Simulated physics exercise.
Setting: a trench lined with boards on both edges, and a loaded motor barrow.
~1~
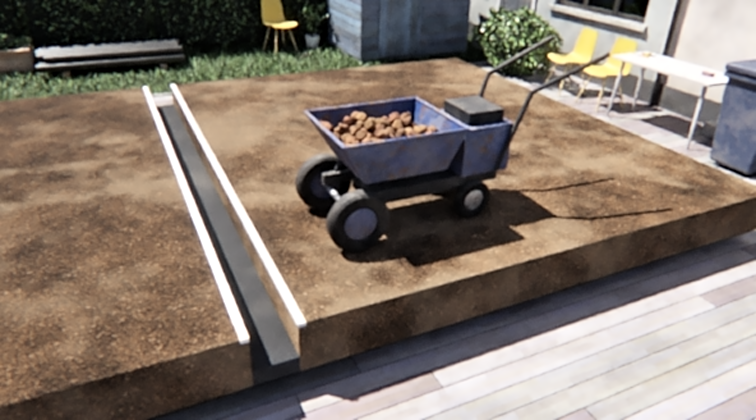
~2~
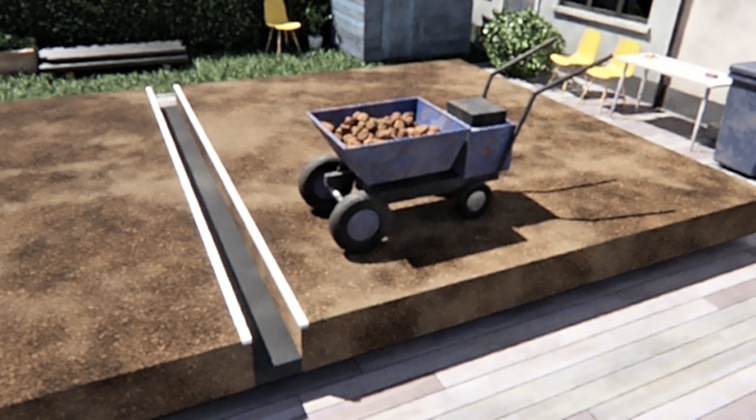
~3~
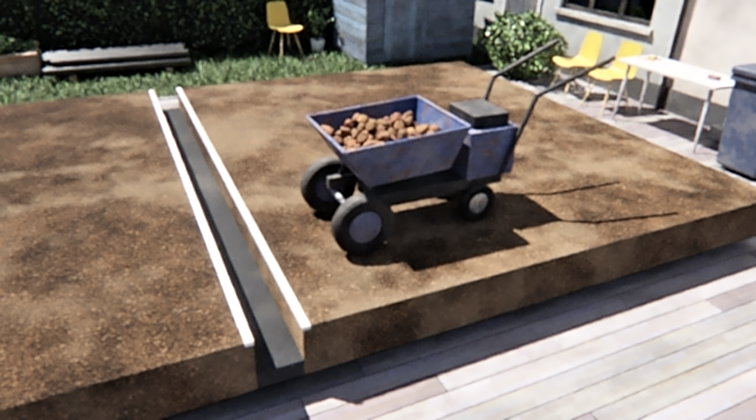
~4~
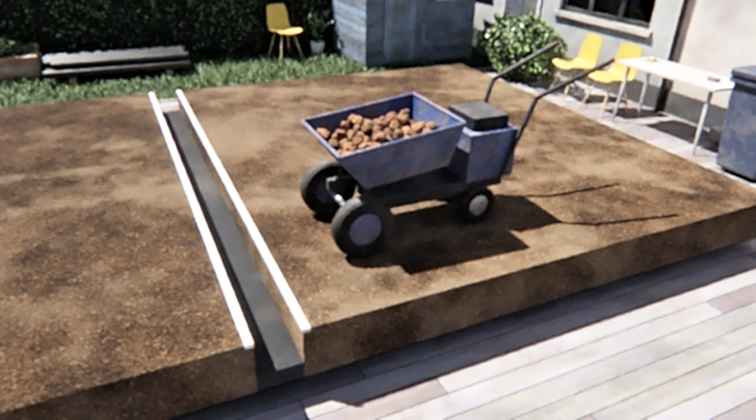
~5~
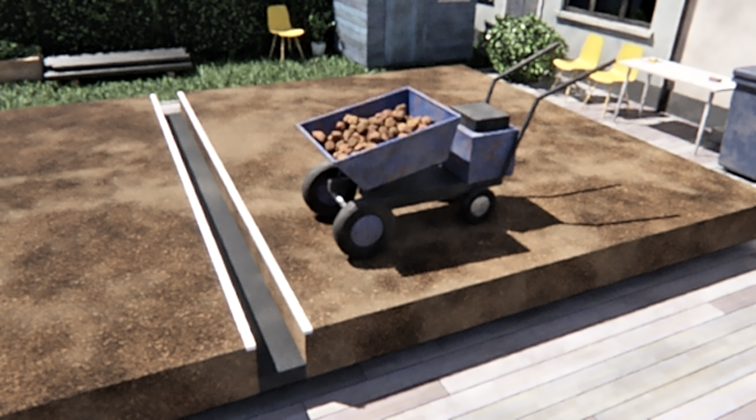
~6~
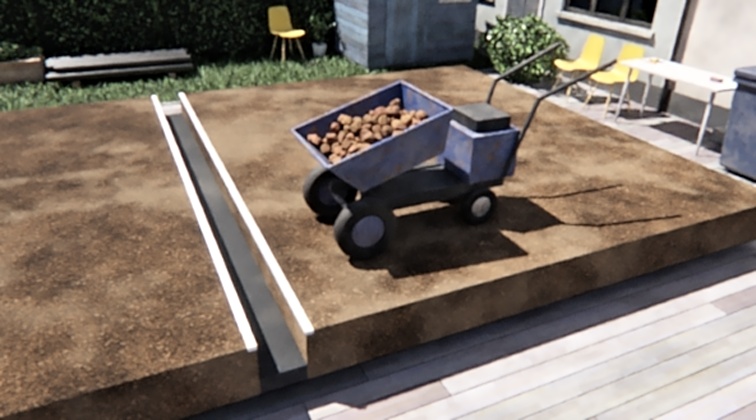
A blue motor barrow loaded with brown clods stands right of centre on a raised bed of bare brown soil, seen from above at an angle. To its left runs a narrow, white-edged trench, with pale decking in front and yellow chairs, a white table and grass behind. The view shifts very slightly at first, then the skip gradually tilts leftward, its front lip lowering while the clods stay inside.
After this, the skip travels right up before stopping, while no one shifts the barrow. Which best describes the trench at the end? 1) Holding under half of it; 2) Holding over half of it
Option 2: Holding over half of it.
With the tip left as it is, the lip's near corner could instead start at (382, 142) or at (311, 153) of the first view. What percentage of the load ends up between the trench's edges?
50 % then 40 %.
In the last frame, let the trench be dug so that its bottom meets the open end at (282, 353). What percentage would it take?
Estimated share: Approx. 70 per cent.
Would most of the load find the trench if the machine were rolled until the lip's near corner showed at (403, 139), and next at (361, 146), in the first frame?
Place one: The lesser share; place two: The greater share.
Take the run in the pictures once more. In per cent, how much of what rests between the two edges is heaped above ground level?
Some 15 per cent.
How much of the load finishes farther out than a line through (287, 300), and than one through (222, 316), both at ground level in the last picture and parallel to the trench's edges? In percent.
100 % and 0 %.
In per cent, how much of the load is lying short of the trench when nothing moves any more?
5 %.
Soon after the last picture, skip tipped steeply; all in the skip.
A little later, skip tipped steeply; most in the skip; a small part in or heaped over the trench; a stray few falling.
Later still, skip tipped right over; about a quarter in the skip; a stray few short of the trench; most in or heaped over the trench; a stray few beyond it.
By the end, skip tipped right over; a stray few short of the trench; nearly all in or heaped over the trench; a small part beyond it.
